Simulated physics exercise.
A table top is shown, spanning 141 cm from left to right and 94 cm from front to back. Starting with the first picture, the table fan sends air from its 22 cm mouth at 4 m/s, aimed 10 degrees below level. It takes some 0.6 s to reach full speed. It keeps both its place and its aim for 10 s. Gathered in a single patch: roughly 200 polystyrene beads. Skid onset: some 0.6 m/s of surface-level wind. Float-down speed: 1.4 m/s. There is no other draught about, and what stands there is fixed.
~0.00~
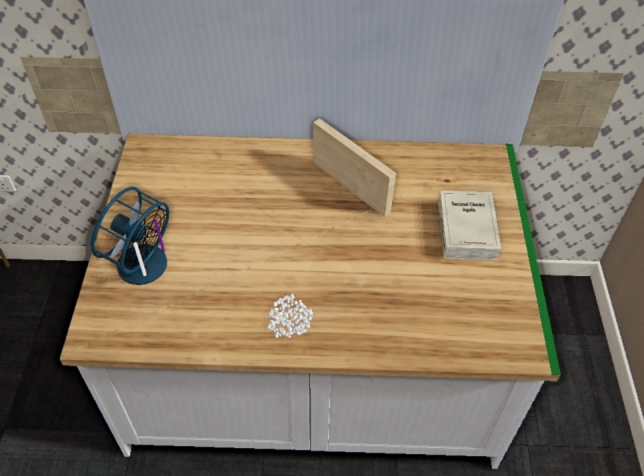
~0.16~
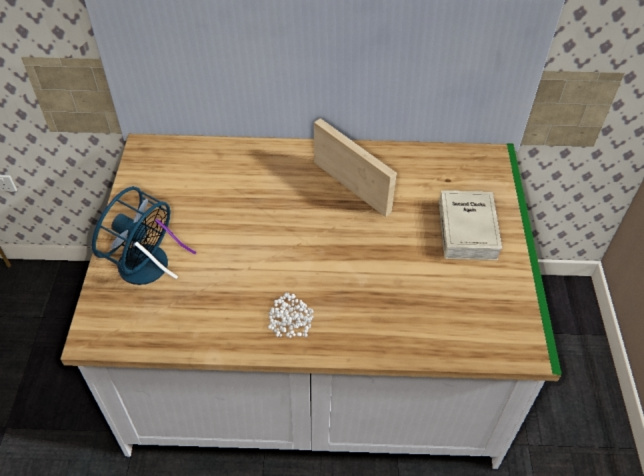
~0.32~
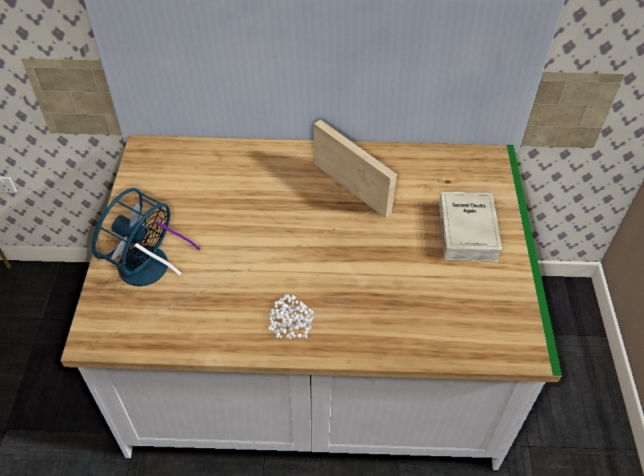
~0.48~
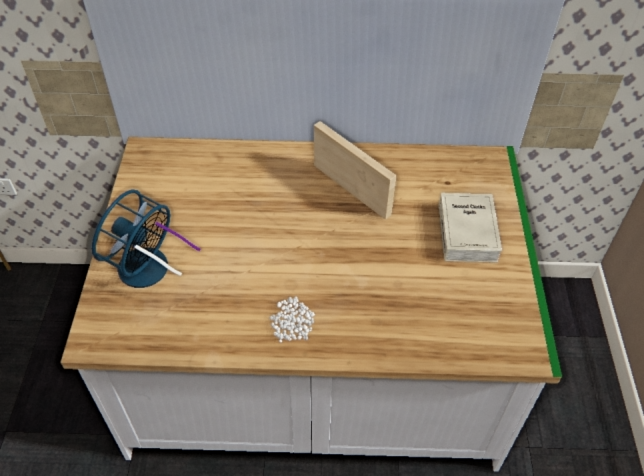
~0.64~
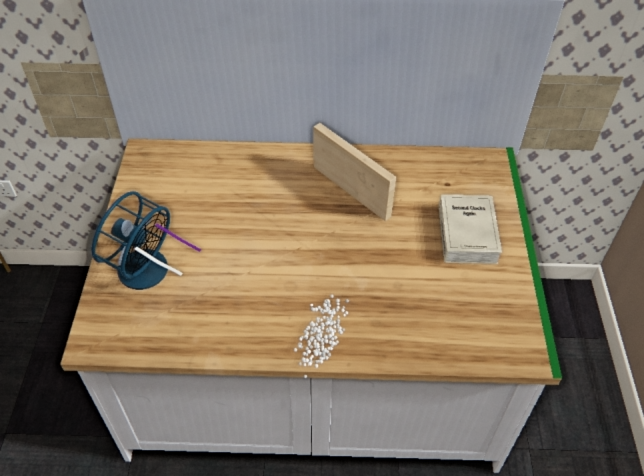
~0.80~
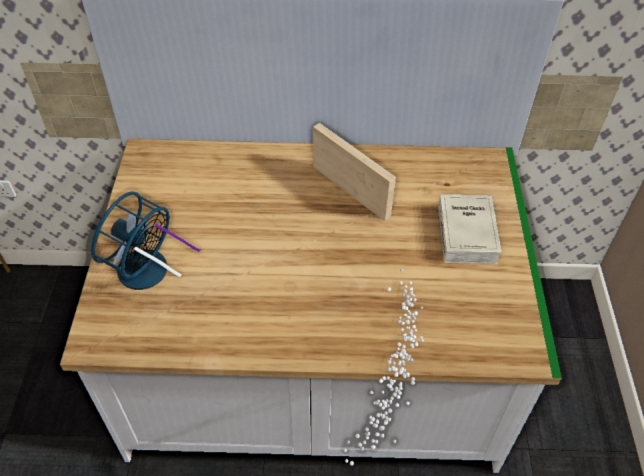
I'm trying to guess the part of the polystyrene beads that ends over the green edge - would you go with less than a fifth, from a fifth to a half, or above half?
I would go with from a fifth to a half.
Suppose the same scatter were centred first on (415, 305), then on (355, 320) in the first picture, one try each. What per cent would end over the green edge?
Near 100 % for the first and near 80 % for the second.
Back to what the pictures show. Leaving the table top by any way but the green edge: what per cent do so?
Estimate: Near 70 %.
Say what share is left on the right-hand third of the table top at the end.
Roughly 0 in a hundred.
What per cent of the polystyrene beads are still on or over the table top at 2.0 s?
Close to 0 in a hundred remain at that time.
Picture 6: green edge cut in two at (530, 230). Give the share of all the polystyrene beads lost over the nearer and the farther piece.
About 30 per cent over the nearer part and 0 per cent over the farther part.
After 2.0 s, 0 % are on the move or not yet settled, 31 % are over the green edge.
After 3.2 s, 0 % are on the move or not yet settled, 31 % are over the green edge.
After 5.5 s, 0 % are on the move or not yet settled, 31 % are over the green edge.
After 10.0 s, at the end, 31 % are over the green edge.
